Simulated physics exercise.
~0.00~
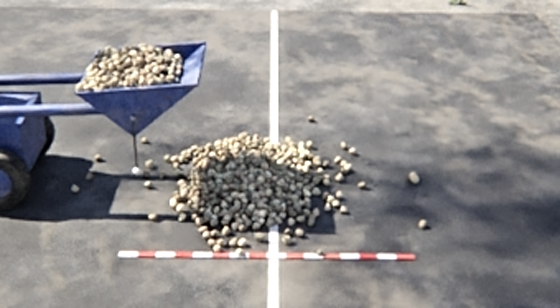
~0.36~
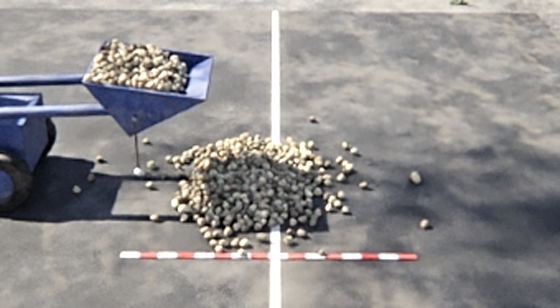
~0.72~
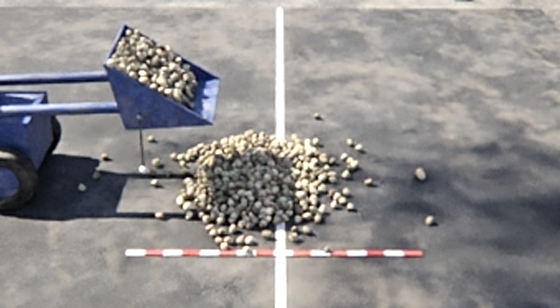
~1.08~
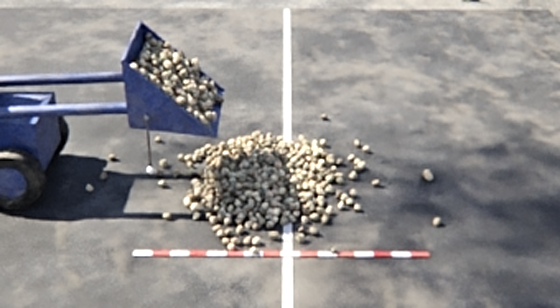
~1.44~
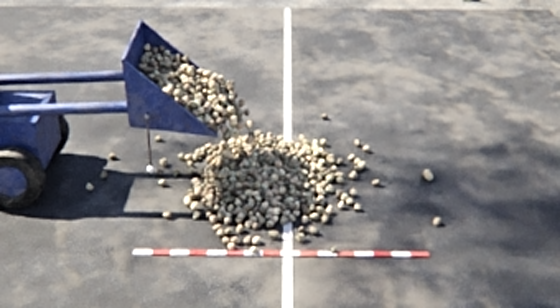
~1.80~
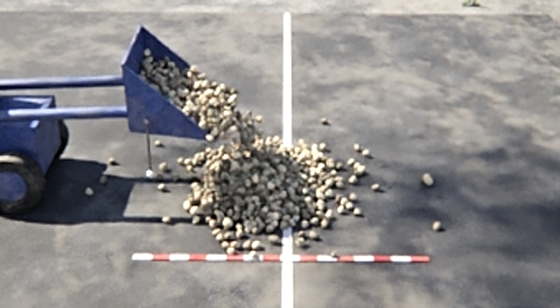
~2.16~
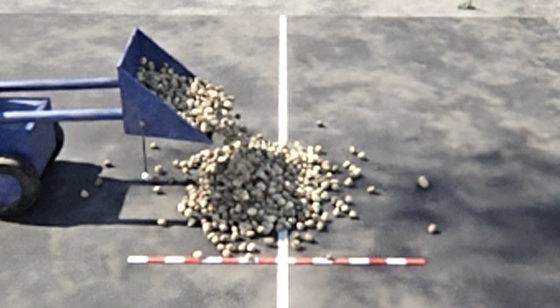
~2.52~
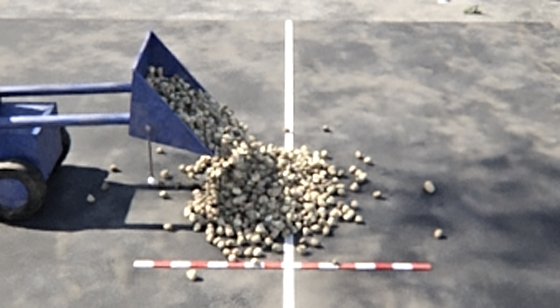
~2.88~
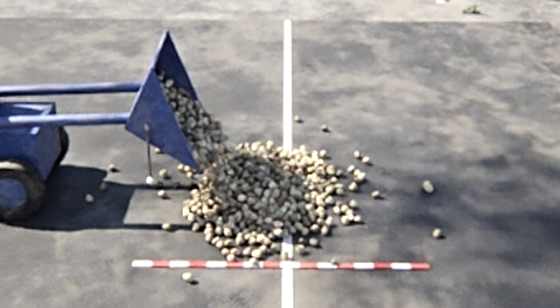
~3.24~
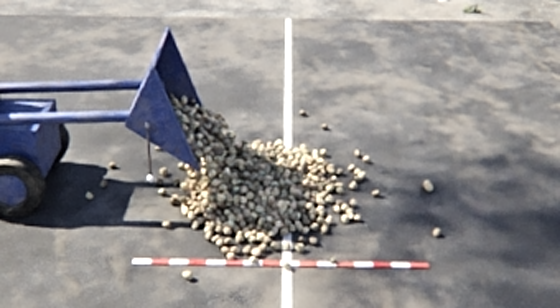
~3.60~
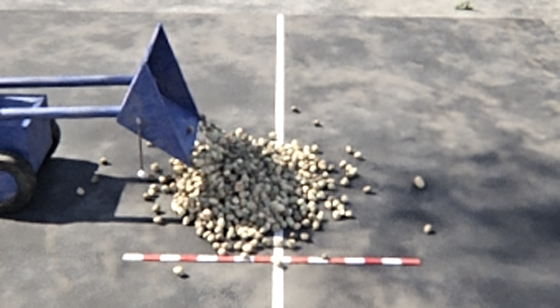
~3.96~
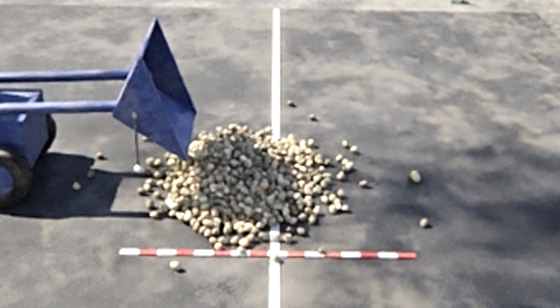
In this clip, a blue loader bucket full of smooth stones tips down to the right, pauses, then tips further, spilling its load onto a loose pile straddling a white line; the bucket ends steeply tilted and empty beside the enlarged heap, mostly left of the line.
